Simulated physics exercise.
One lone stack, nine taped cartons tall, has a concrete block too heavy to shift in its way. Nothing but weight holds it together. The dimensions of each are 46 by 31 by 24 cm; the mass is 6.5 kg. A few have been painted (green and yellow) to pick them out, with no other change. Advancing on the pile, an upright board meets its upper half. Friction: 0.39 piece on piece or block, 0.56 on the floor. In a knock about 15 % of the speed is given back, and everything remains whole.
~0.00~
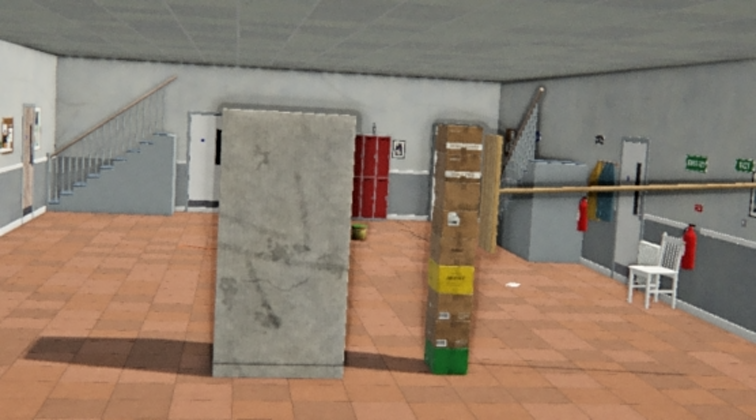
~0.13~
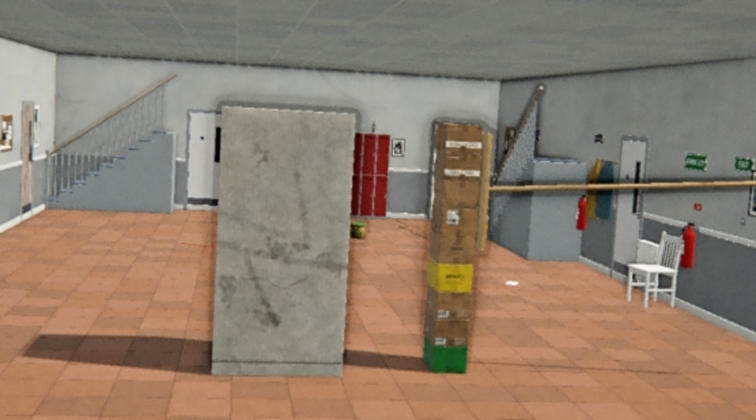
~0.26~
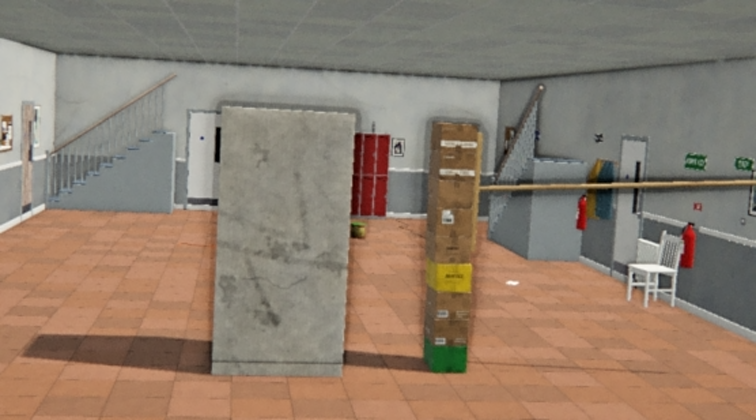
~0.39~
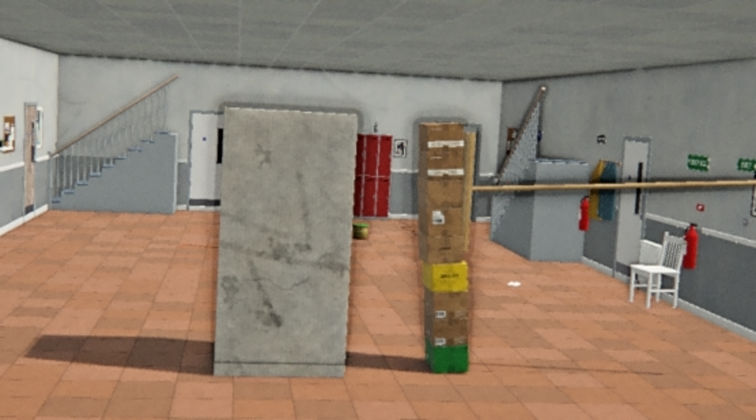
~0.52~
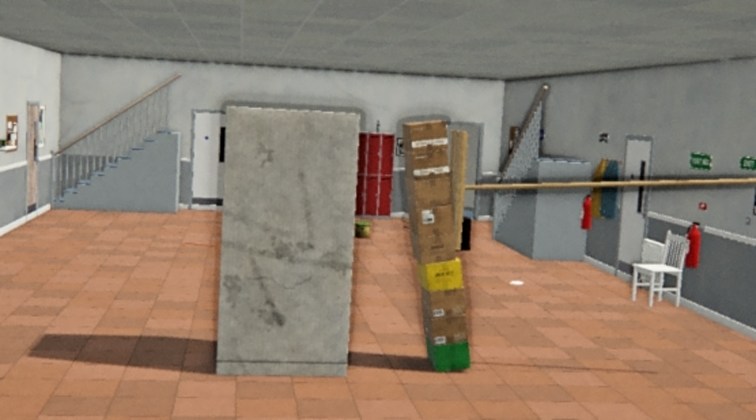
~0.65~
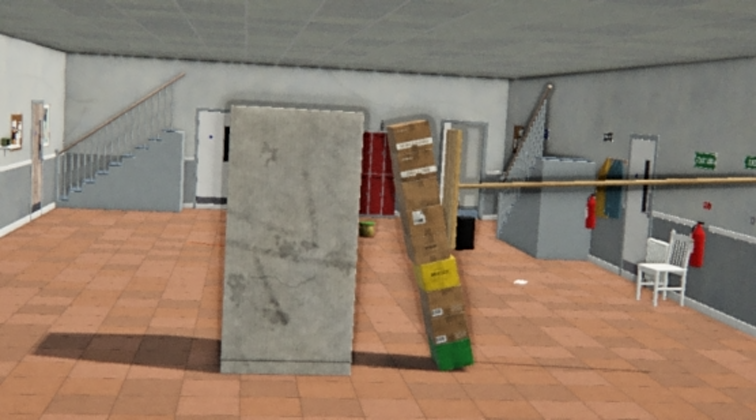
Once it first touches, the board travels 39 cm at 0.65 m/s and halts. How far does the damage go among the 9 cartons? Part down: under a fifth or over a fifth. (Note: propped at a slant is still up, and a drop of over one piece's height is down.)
The downed tally sits beneath one in five.
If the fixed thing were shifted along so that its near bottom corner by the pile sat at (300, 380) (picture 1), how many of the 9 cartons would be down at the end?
That would give 7.
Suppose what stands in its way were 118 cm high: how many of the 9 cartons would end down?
Count at the end: 2.
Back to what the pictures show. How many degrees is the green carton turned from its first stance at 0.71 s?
Roughly 15°.
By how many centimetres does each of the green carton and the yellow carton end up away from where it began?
Estimate: Green near 10 cm, yellow near 40 cm.
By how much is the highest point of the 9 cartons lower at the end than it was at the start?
It sits roughly 0 centimetres lower.
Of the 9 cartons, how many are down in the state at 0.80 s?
0 by that time.
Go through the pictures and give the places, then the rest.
In the first frame (places mark the middle of the side facing us), board (498, 179) 13 cm short; yellow carton (456, 280); green carton (451, 362); nothing disturbed.
The second frame shows board (487, 177) 46 mm short; yellow carton (455, 278).
The third frame shows board (478, 176) 39 mm in; yellow carton (454, 278); 5 disturbed, none down.
The fourth frame shows board (470, 177) 12 cm in; yellow carton (450, 278) leaning 4°; green carton (452, 360) leaning 4°; steepest lean 4°, the carton at (445, 250); 9 disturbed, none down.
The fifth frame shows board (463, 175) 21 cm in; yellow carton (444, 276) leaning 9°; green carton (453, 357) leaning 9°; steepest lean 9°, the carton at (429, 137); 9 disturbed, none down.
The sixth frame shows board (457, 174) 29 cm in; yellow carton (440, 275) leaning 14°; green carton (455, 355) leaning 14°; steepest lean 14°, the carton at (417, 166); 9 disturbed, none down.
After 0.71 s, none of the 9 cartons down, 9 disturbed; yellow carton leaning 16°; green carton leaning 16°.
After 0.80 s, none of the 9 cartons down, 9 disturbed; yellow carton leaning 20°; green carton leaning 20°.
After 0.96 s, none of the 9 cartons down, 9 disturbed; yellow carton leaning 26°; green carton leaning 26°.
At rest (1.9 s), none of the 9 cartons down, 9 disturbed; yellow carton leaning 27°; green carton leaning 27°. That is 0 per cent. As the last picture would show them, middles, yellow carton near (413, 274), green carton near (446, 346).
